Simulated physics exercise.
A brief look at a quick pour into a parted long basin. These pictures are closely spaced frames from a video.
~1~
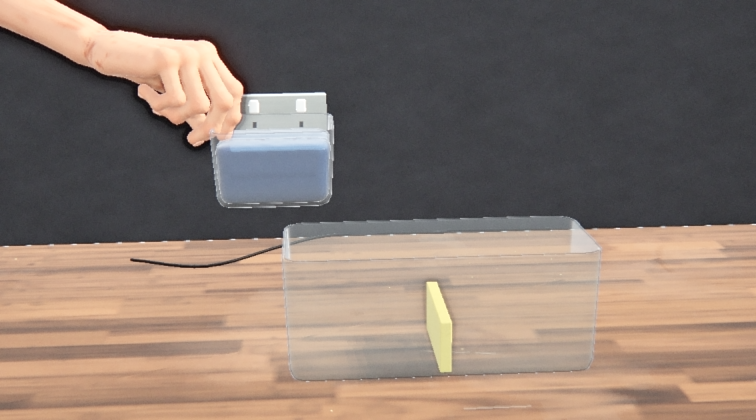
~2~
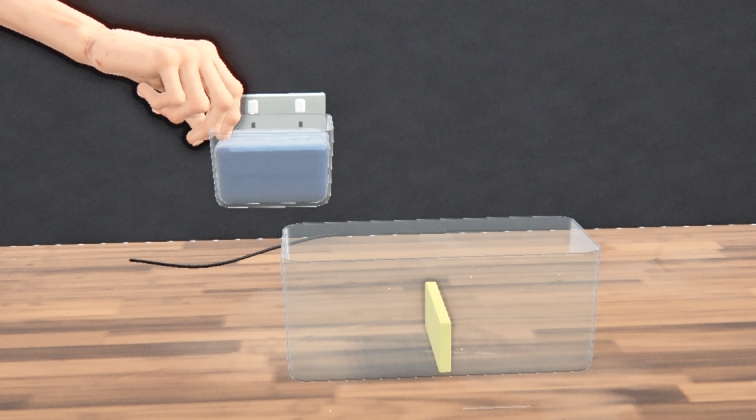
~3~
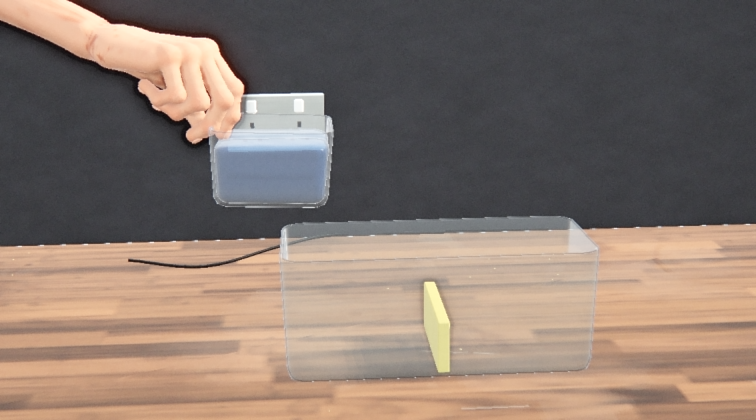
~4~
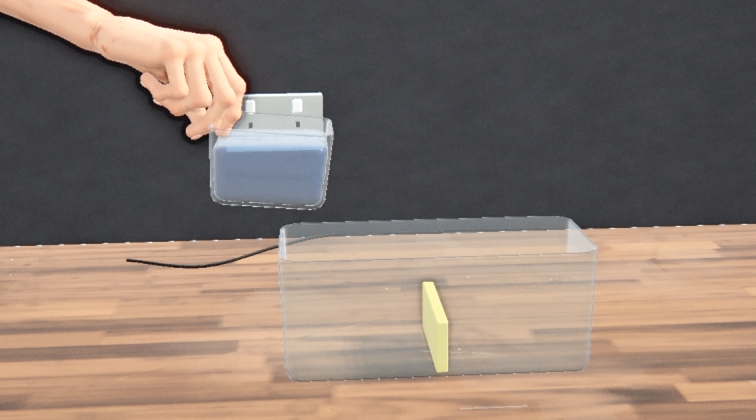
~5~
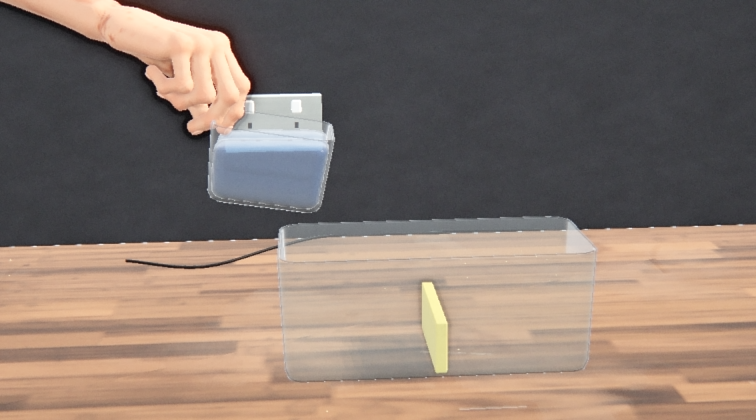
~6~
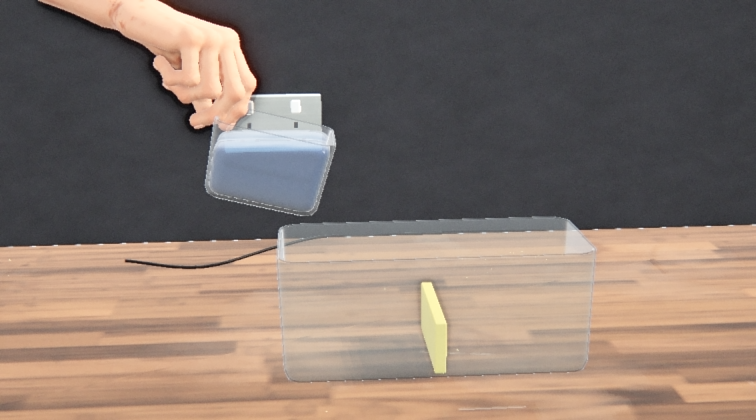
A hand held a small clear container of blue liquid above a long see-through basin with a short yellow divider inside, keeping it nearly level at first, then tilting it slightly to the right.
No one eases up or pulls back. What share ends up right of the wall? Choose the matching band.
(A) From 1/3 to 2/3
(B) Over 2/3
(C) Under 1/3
Under 1/3.
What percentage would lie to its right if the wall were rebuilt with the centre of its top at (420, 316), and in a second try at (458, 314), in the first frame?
The first placement leaves close to 10 per cent, the second close to 5 per cent.
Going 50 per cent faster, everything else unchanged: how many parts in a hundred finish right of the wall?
Roughly 5 per cent ends up there.
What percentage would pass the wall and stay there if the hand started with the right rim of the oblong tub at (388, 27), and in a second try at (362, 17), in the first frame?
It works out to around 75 % and then around 65 %.
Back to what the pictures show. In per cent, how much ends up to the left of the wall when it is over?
Around 100 %.
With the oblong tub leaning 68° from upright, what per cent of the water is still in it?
I'd reckon near 55 percent is still held at that tilt.
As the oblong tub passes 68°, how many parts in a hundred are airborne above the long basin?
Share out of both vessels: Approx. 25 %.
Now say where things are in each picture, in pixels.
In the first frame, tilt 0°; pouring edge (332, 124); surface from (219, 139) to (329, 137); the long basin's rim runs from (285, 244) to (587, 235); the wall's top is at (438, 303).
In the second frame, tilt 1°; pouring edge (331, 125); surface from (218, 139) to (329, 137).
In the third frame, tilt 2°; pouring edge (331, 126); surface from (217, 139) to (328, 138).
In the fourth frame, tilt 5°; pouring edge (331, 129); surface from (217, 139) to (327, 138).
In the fifth frame, tilt 9°; pouring edge (332, 134); surface from (217, 140) to (328, 140).
In the sixth frame, tilt 14°; pouring edge (333, 140); surface from (216, 141) to (330, 140).
A moment on, the oblong tub is tipped part way and 55 per cent is still to pour, 19 is left of the wall and 0 right of it.
Next, the oblong tub is tipped on its side and 11 per cent is still to pour, 83 is left of the wall and 1 right of it.
Then the oblong tub is tipped right over and 0 per cent is still to pour, 97 is left of the wall and 2 right of it.
Later the oblong tub is tipped right over and 0 per cent is still to pour, 98 is left of the wall and 2 right of it.
In the end 98 per cent lies left of the wall, 2 right of it and 0 outside.
